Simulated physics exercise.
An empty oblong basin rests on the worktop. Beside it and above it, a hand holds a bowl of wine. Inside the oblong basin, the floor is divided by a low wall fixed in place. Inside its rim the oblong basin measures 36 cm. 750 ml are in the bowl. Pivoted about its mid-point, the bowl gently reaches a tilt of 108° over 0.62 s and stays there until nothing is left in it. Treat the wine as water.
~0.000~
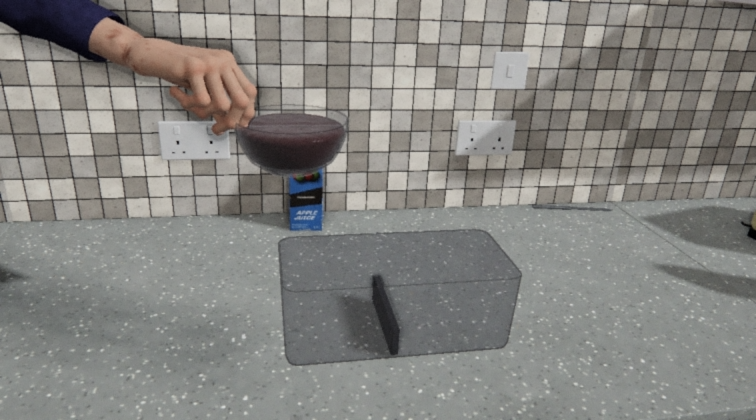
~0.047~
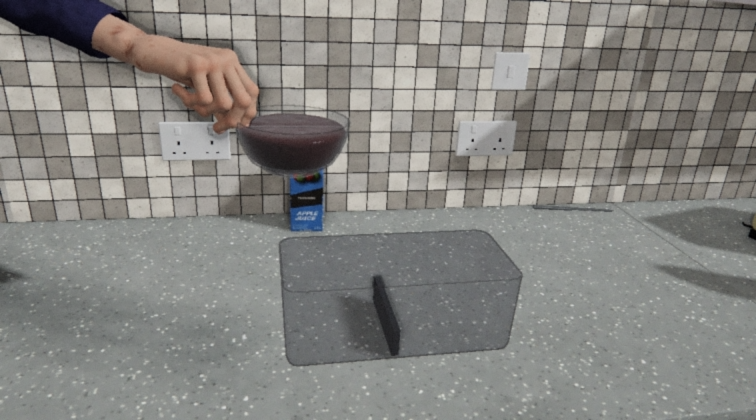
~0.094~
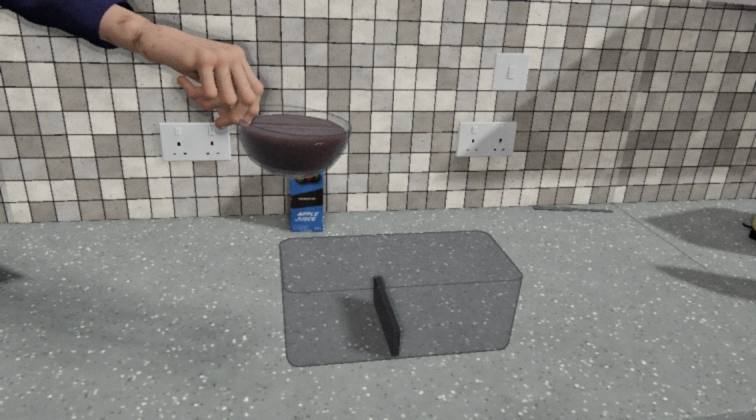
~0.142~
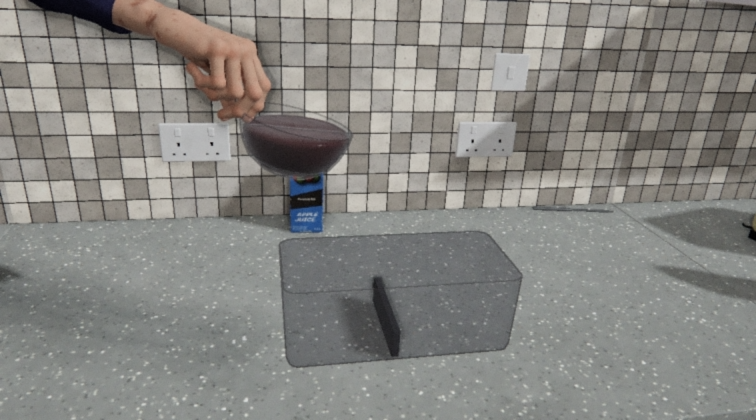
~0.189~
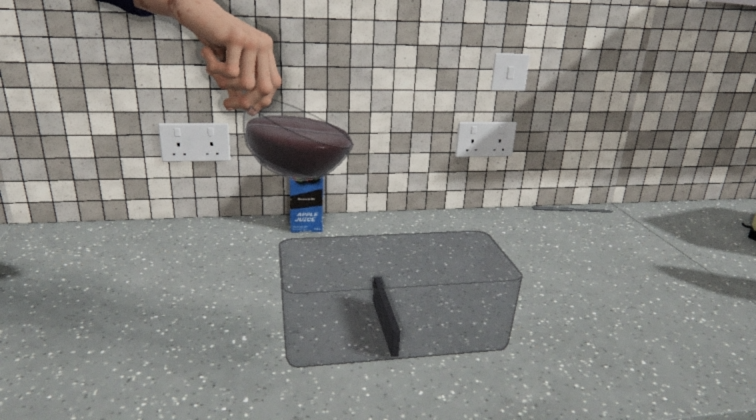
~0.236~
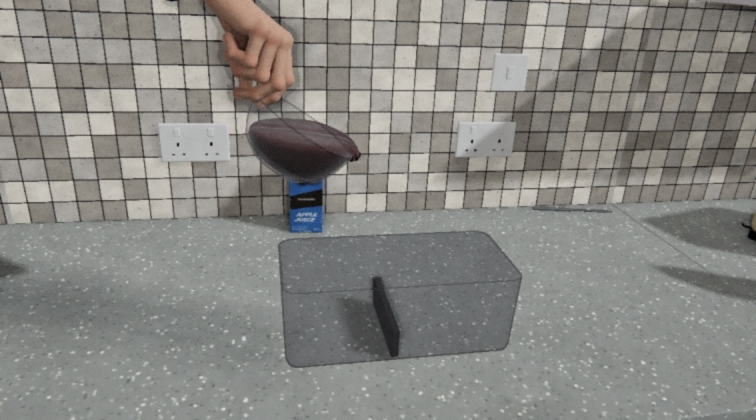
A hand tilts a glass bowl of dark wine rightward above a clear oblong basin.
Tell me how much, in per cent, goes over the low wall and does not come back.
I would say about 48 per cent.
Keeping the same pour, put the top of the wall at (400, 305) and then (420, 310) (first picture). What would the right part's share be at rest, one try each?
Some 20 in a hundred, then some 20 in a hundred.
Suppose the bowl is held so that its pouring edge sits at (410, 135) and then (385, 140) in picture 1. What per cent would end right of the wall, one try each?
The first try gives around 85 percent, the second around 80 percent.
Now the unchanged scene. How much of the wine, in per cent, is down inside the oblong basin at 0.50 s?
Near 36 in a hundred.
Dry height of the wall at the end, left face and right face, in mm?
For the left, around 34 mm; for the right, around 36 mm.
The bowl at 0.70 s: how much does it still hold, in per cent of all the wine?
0 %.
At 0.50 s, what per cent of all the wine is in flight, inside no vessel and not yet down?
About 54 per cent.
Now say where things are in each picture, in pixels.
In the first picture, it leans 0°; its right rim is at (347, 119); the wine meets the walls at (237, 125) and (344, 125); the oblong basin's rim runs from (280, 264) to (504, 253); the wall's top is at (386, 302).
In the second picture, it leans 2°; its right rim is at (349, 121); the wine meets the walls at (238, 125) and (345, 127).
In the third picture, it leans 6°; its right rim is at (350, 126); the wine meets the walls at (239, 124) and (347, 129).
In the fourth picture, it leans 13°; its right rim is at (351, 134); the wine meets the walls at (242, 123) and (349, 132).
In the fifth picture, it leans 23°; its right rim is at (351, 143); the wine meets the walls at (245, 123) and (352, 137); 2 per cent is over the edge.
In the sixth picture, it leans 34°; its right rim is at (350, 155); the wine meets the walls at (249, 127) and (343, 142); 8 per cent is over the edge.
Then, 0.50 s in, the tilt is 98° and 10 per cent is still to pour, 9 is left of the wall and 27 right of it.
Then, 0.70 s in, the tilt is 108° and 0 per cent is still to pour, 48 is left of the wall and 48 right of it.
Then, 0.90 s in, the tilt is 108° and 0 per cent is still to pour, 50 is left of the wall and 48 right of it.
Then, 1.12 s in, the tilt is 108° and 0 per cent is still to pour, 50 is left of the wall and 48 right of it.
Finally, 50 per cent lies left of the wall, 48 right of it and 2 outside.
